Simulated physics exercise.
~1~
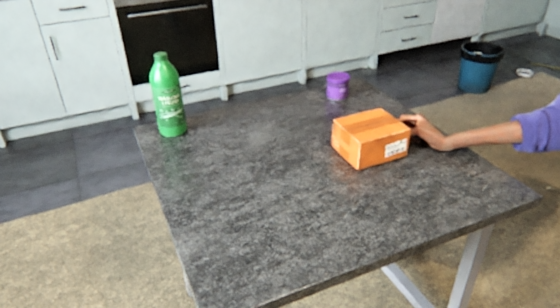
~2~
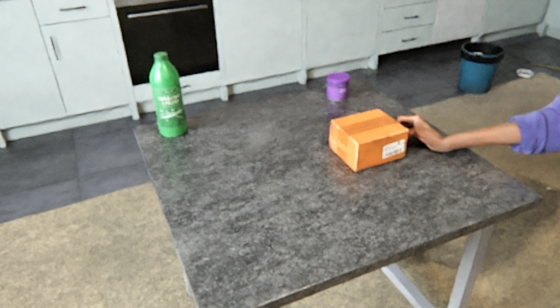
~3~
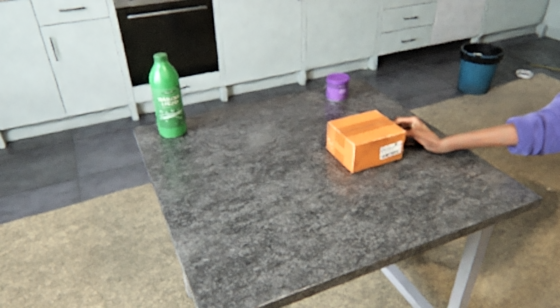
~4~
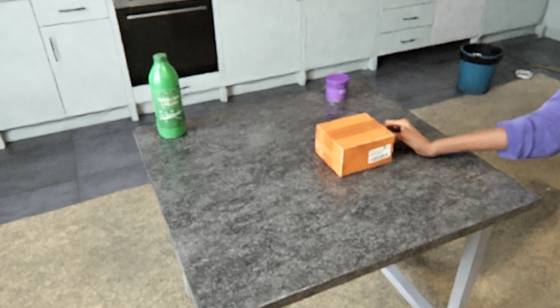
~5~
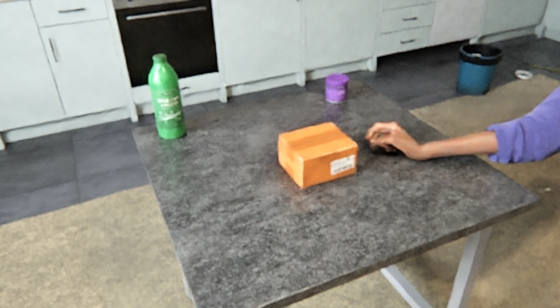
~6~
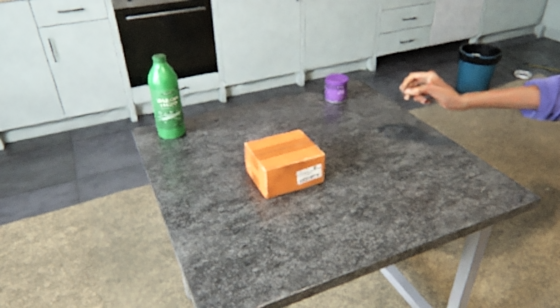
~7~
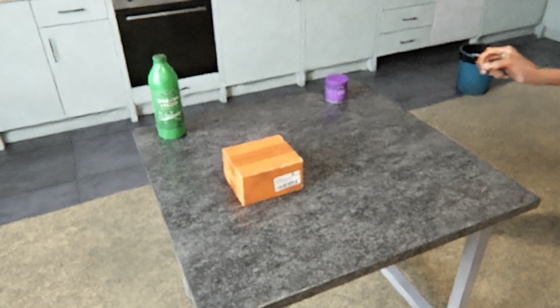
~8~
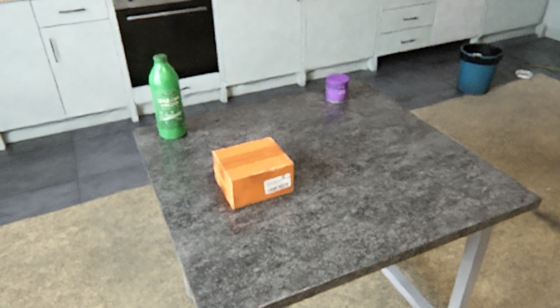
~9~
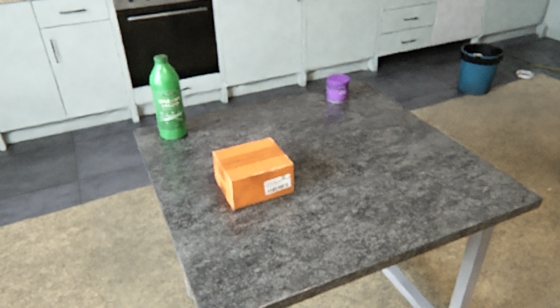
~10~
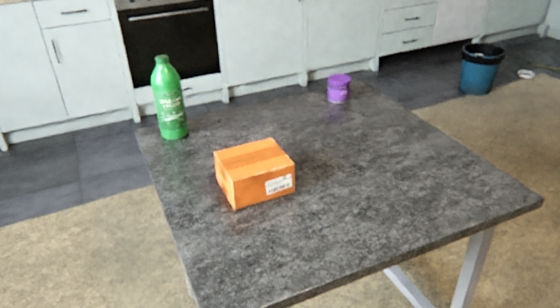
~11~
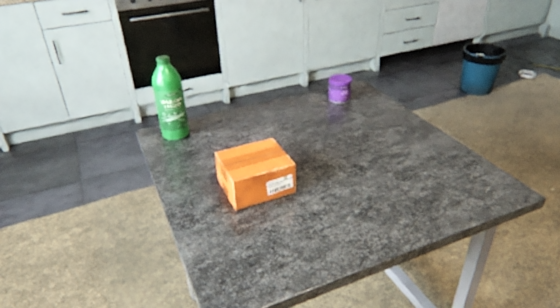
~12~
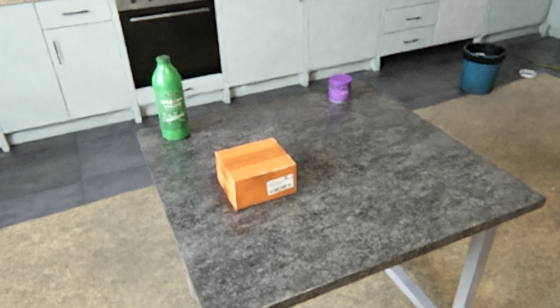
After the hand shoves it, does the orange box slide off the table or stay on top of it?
The orange box stays on top of the table, coming to rest to the left of where it started.
